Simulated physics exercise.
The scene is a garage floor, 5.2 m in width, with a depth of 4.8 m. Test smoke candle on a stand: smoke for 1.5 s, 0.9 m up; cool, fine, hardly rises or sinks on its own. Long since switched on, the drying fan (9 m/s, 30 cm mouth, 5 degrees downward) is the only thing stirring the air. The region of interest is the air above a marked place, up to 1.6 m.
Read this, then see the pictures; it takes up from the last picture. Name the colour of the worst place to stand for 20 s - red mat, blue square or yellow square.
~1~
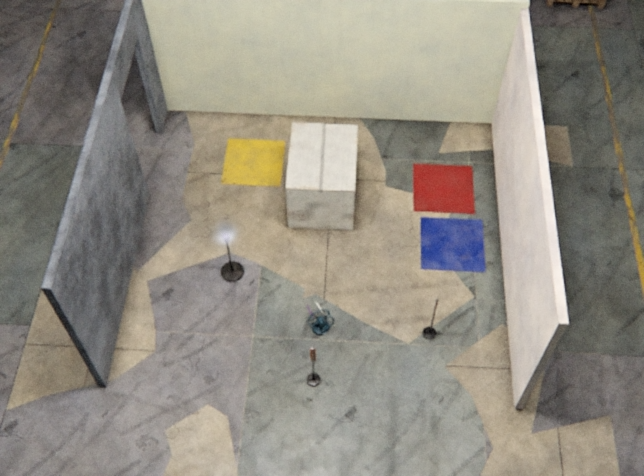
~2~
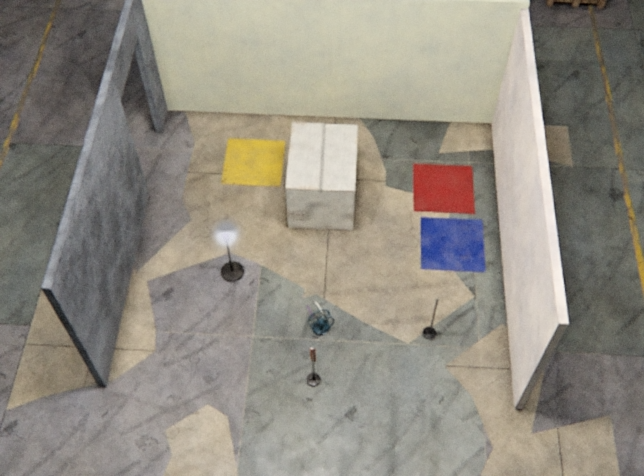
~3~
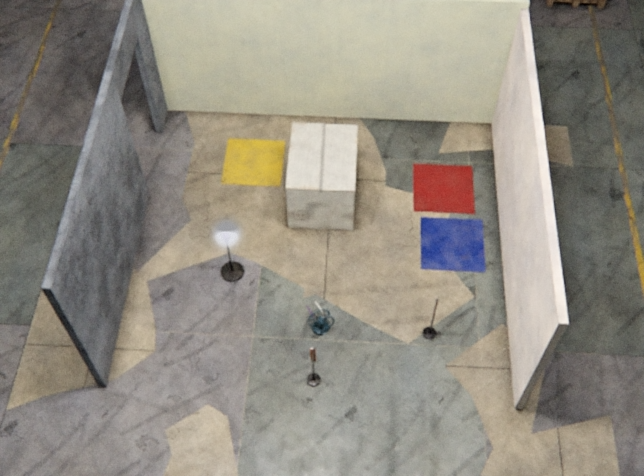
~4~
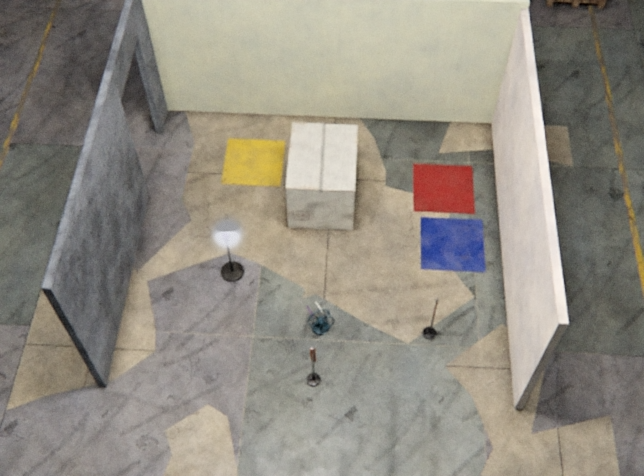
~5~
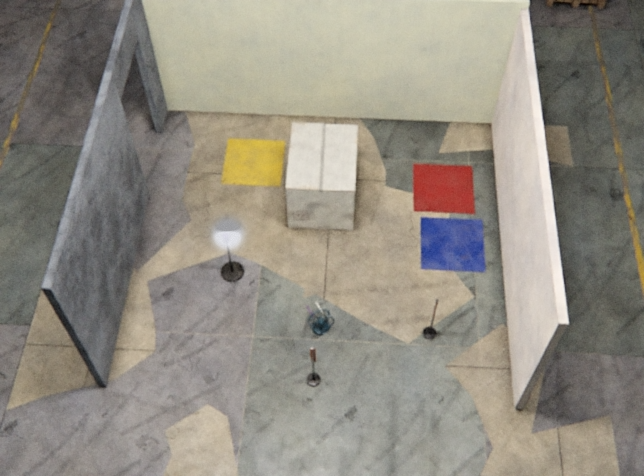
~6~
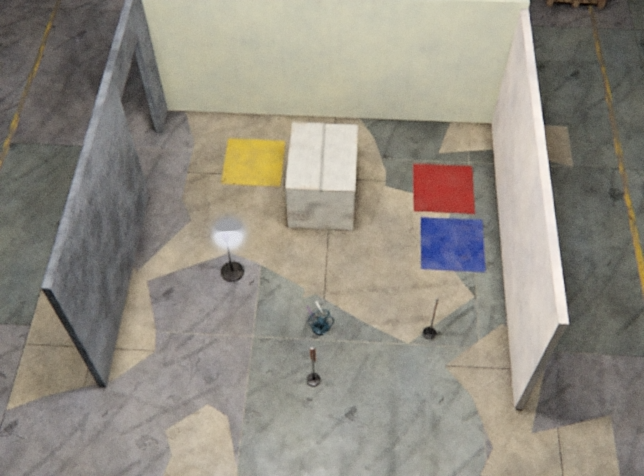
Yellow.
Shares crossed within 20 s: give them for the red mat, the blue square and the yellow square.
0 % red, 0 % blue, 60 % yellow, roughly.
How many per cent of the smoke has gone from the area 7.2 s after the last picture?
80 per cent.
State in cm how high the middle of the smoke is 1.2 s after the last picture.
Somewhere near 80 cm high.
Then, 1.2 s after the last picture we count, 0 % has passed over the red mat, 0 % over the yellow square and 0 % over the blue square, with 100 % still about or yet to come, and the middle of the rest is near (234, 231).
Then, 3.2 s after the last picture we count, 0 % has passed over the red mat, 14 % over the yellow square and 0 % over the blue square, with 100 % still about or yet to come, and the middle of the rest is near (246, 221).
Then, 7.2 s after the last picture we count, 0 % has passed over the red mat, 63 % over the yellow square and 0 % over the blue square, with 20 % still about or yet to come, and the middle of the rest is near (130, 44).
Then, 19.2 s after the last picture we count, 0 % has passed over the red mat, 63 % over the yellow square and 0 % over the blue square, with 1 % still about or yet to come.
